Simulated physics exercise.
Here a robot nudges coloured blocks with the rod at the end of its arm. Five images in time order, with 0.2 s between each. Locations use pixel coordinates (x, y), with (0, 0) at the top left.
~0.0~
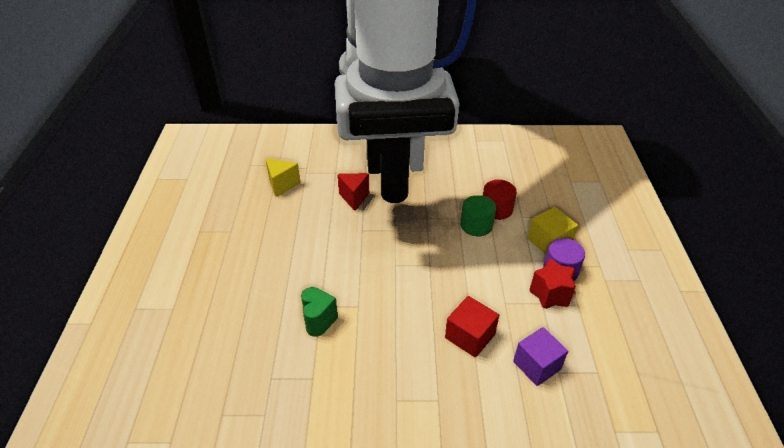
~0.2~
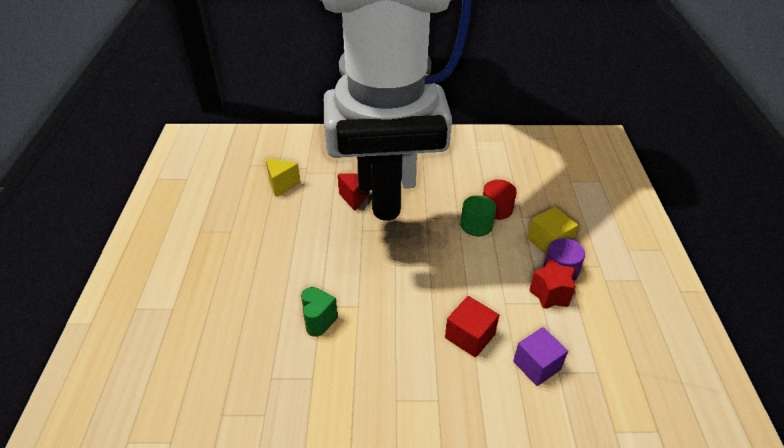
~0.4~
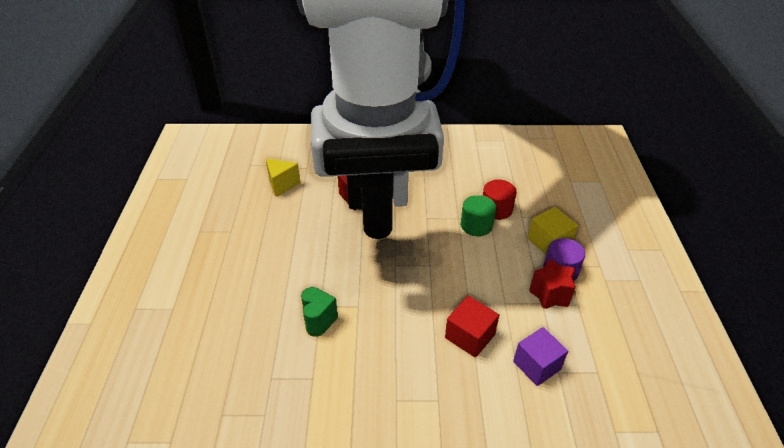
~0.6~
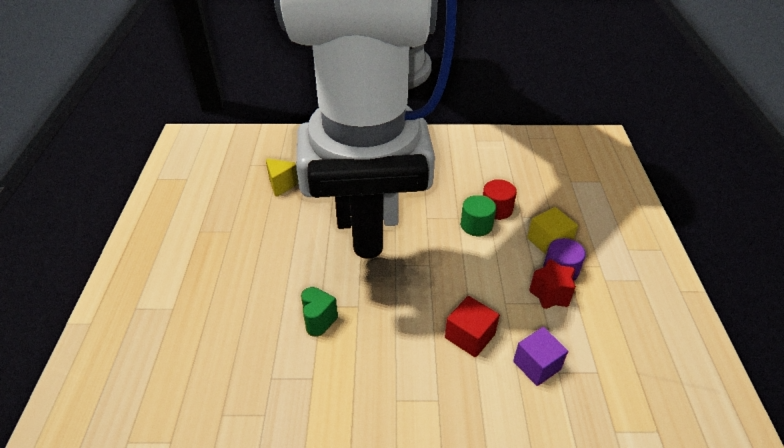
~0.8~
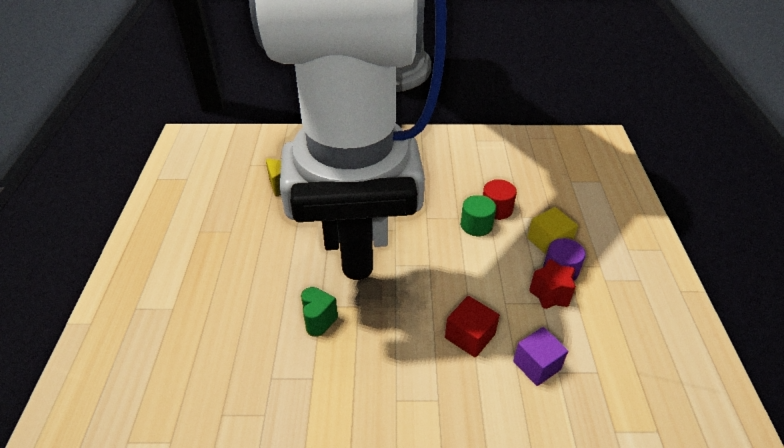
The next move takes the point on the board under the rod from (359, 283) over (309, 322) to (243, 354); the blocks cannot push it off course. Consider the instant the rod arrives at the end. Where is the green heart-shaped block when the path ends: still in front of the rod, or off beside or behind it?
The rod will still be pushing it.
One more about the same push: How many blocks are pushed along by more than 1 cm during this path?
One block moves.
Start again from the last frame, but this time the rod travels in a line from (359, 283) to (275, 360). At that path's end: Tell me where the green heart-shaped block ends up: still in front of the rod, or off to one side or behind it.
As far as I can tell, the green heart-shaped block is still leading the way in front of the rod.
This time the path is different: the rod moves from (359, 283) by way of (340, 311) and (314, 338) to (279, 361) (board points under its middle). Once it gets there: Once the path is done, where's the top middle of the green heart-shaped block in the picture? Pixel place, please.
It sits at (241, 337).
On the path given first. One third of the way, rod (326, 298); green heart-shaped block (301, 310).
Two thirds of the way, rod (282, 320); green heart-shaped block (256, 336).
At the end, rod (238, 341); green heart-shaped block (214, 361), turned 15° anticlockwise.
